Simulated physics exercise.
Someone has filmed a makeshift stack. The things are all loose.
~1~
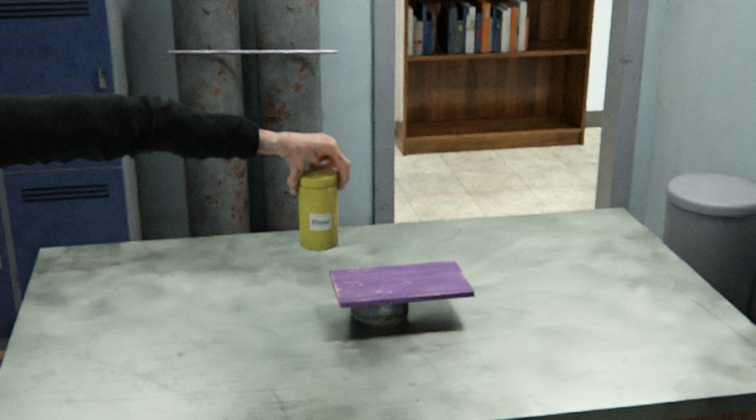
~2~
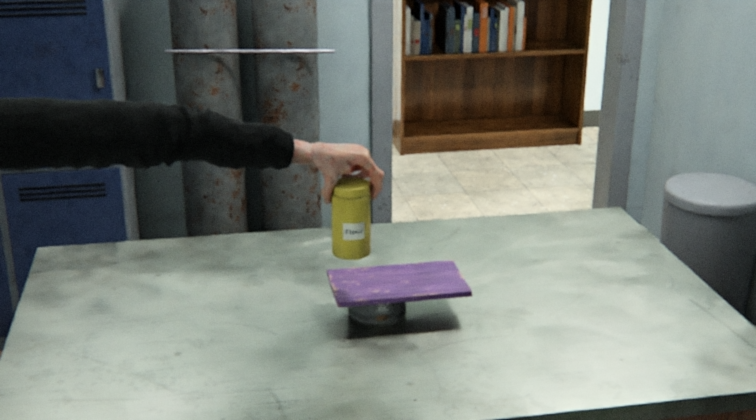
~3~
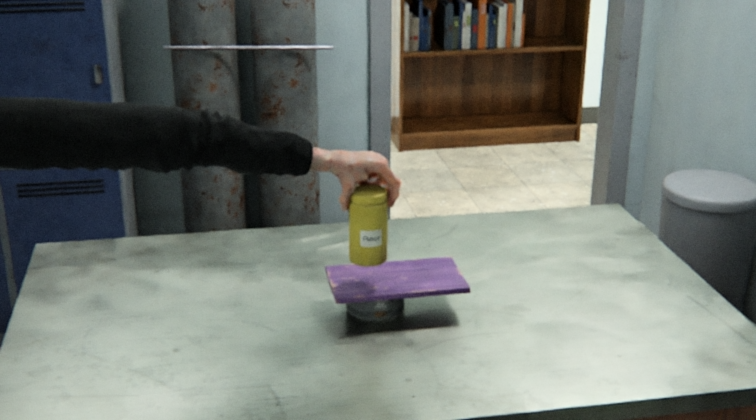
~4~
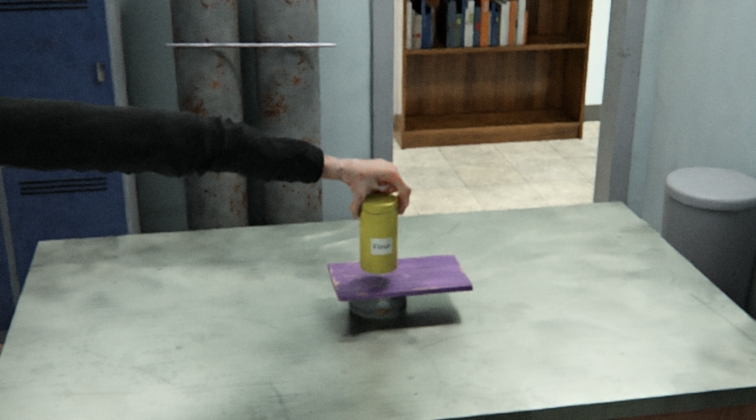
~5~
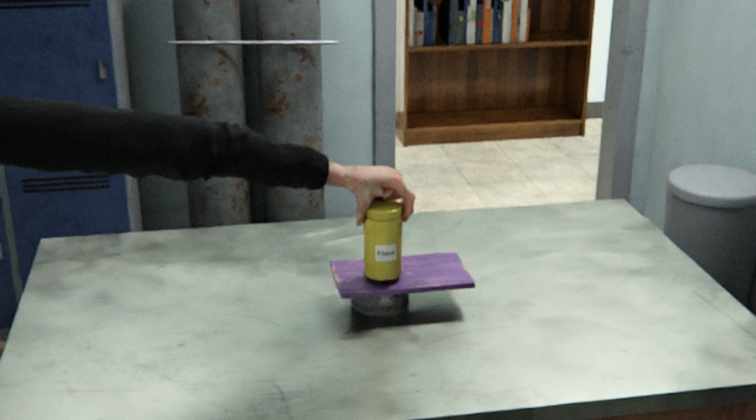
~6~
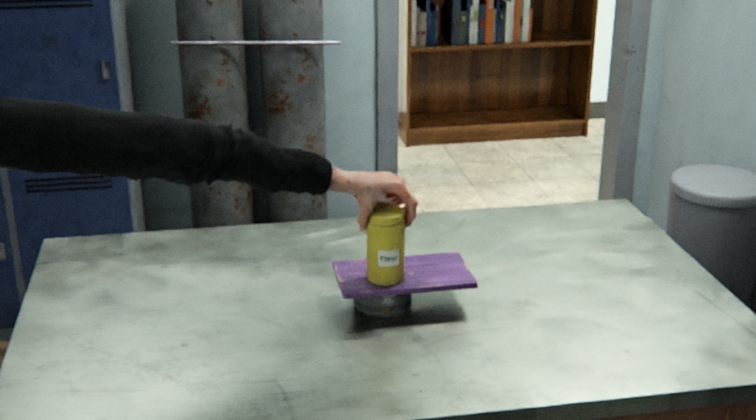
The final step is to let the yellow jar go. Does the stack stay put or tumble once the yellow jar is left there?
It stays put.
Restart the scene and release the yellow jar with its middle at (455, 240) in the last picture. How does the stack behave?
What happens next is that it goes down.
Then, 0.40 s after the last picture, nothing has stirred.
Then, 1.00 s after the last picture, yellow jar resting near (386, 245).
At rest, all 3 in place. Seen from the same camera at the end, yellow jar near (386, 245). The stack stays up.
